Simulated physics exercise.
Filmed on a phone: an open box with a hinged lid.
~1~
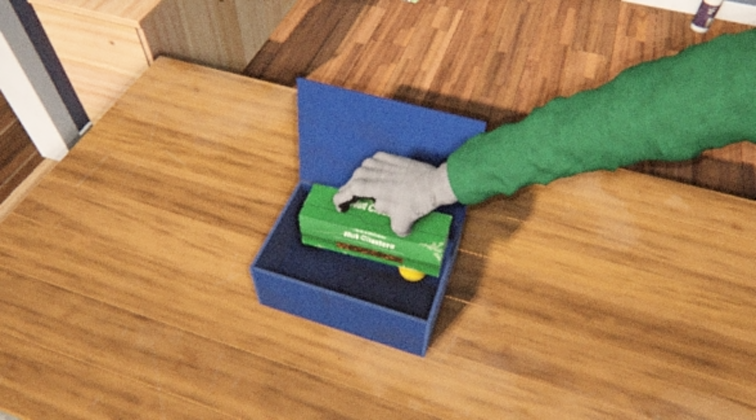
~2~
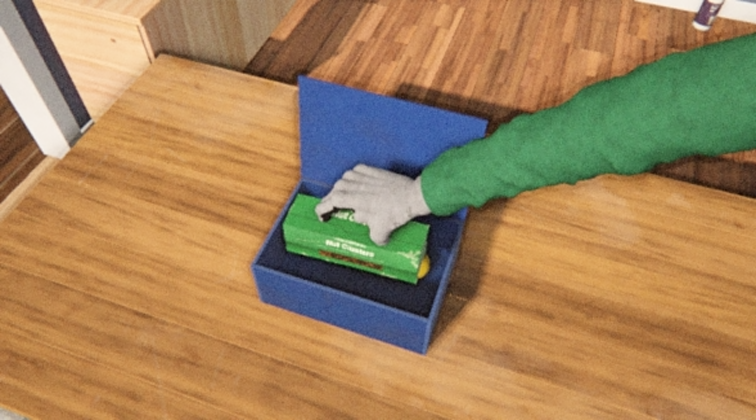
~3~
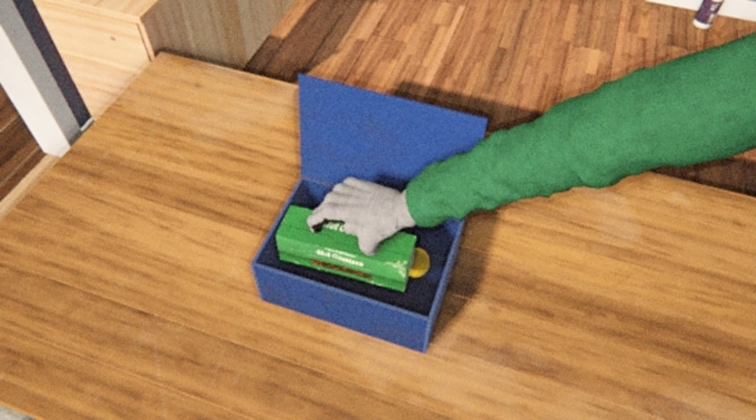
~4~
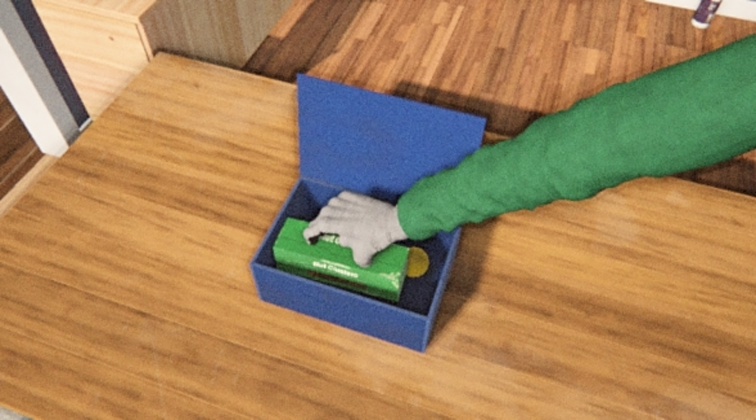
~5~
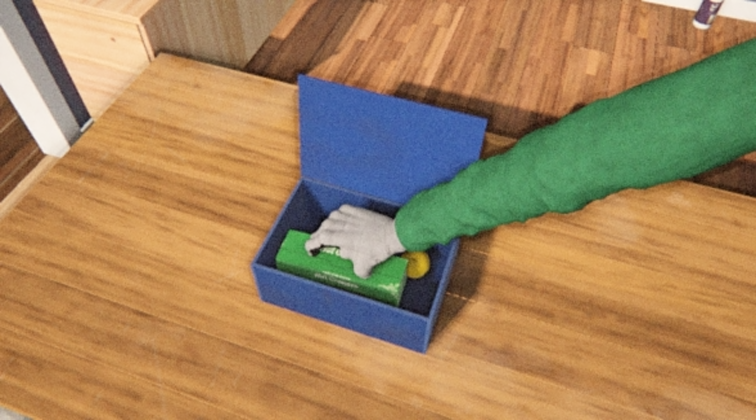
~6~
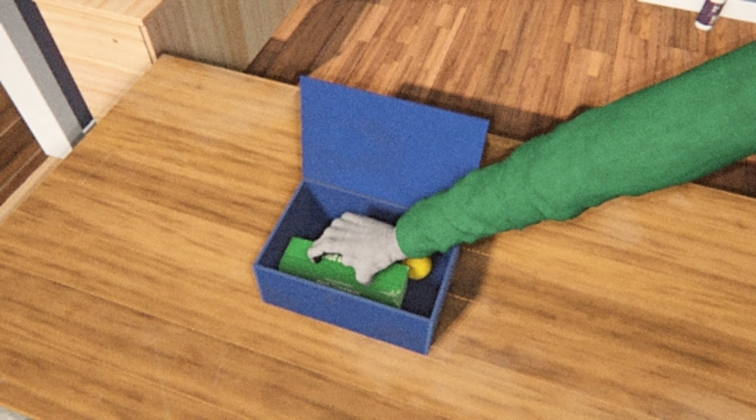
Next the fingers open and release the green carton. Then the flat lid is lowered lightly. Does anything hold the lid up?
It closes.
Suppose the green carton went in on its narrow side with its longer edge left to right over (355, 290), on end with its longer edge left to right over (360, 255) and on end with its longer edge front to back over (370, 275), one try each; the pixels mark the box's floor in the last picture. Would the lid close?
In the first case it shuts flat; in the second case it will not close; in the third case it will not close.
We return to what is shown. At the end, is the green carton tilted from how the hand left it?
The green carton keeps its pose.
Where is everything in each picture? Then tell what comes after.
Still above its spot; green carton (375, 229), in the first picture.
Still above its spot; green carton (356, 238), in the second picture.
Still above its spot; green carton (347, 248), in the third picture.
Still above its spot; green carton (342, 259), in the fourth picture.
Still above its spot; green carton (342, 270), in the fifth picture.
Put in, still held; green carton (344, 277), in the sixth picture.
Then, 1.30 s past the last view, lid 83° above the rim.
Then, 1.70 s past the last view, lid 46° above the rim.
Then, 1.90 s past the last view, lid 15° above the rim.
Finally, lid shut; both still in place. Final places as the last picture's camera would see them, green carton near (344, 277).
